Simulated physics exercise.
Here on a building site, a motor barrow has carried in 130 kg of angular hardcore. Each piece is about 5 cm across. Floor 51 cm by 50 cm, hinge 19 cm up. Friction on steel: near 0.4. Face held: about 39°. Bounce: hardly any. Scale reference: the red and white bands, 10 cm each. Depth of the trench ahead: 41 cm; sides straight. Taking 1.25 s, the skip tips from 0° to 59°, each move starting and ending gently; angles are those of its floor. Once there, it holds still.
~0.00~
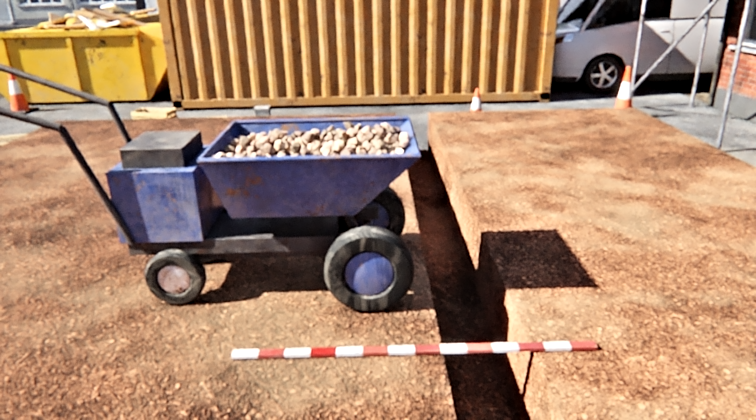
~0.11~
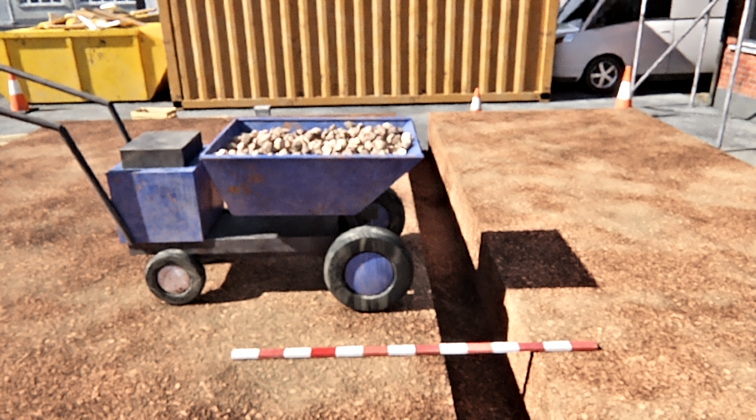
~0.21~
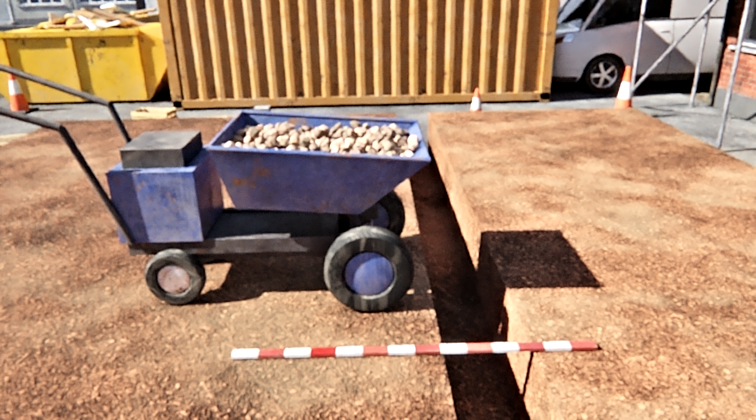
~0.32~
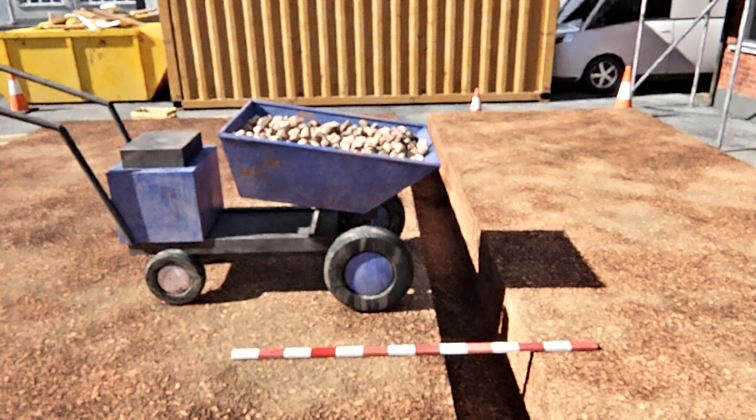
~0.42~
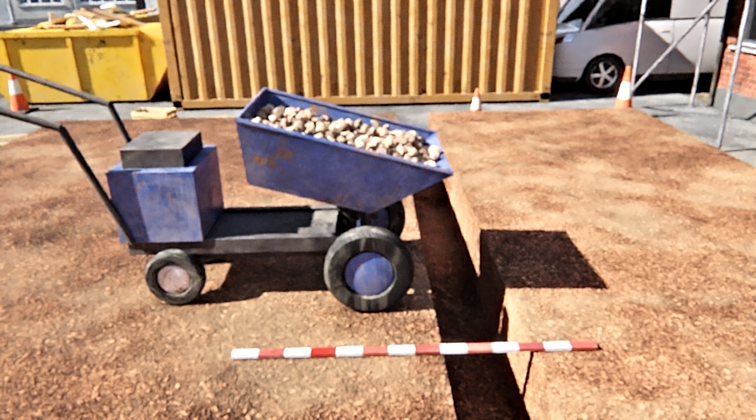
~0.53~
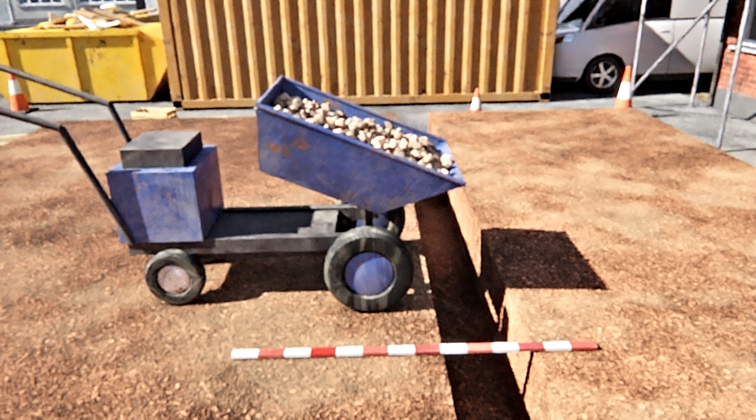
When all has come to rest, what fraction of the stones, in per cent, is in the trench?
At the end about 32 per cent of the stones are there.
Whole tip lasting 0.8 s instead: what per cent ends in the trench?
I'd put it at some 25 in a hundred.
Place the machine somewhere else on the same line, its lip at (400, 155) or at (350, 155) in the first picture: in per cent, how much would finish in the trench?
About 50 per cent first, then about 70 per cent.
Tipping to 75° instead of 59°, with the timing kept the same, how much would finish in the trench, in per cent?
Roughly 20 per cent would end in the trench.
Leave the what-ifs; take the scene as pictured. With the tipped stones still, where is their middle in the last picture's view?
In the last view, about (508, 271).
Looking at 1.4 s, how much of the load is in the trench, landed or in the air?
By that moment, roughly 5 per cent of the load.
After 0.9 s the floor is at 50°; 100 % in the skip; the foremost stones are at (480, 202).
After 1.4 s the floor is at 59°; 90 % in the skip, 4 % in the trench, 6 % past the trench; the foremost stones are at (536, 271).
After 1.7 s the floor is at 59°; 64 % in the skip, 7 % in the trench, 29 % past the trench; the foremost stones are at (580, 264).
After 3.7 s the floor is at 59°; 35 % in the skip, 32 % in the trench, 33 % past the trench; the foremost stones are at (631, 271).
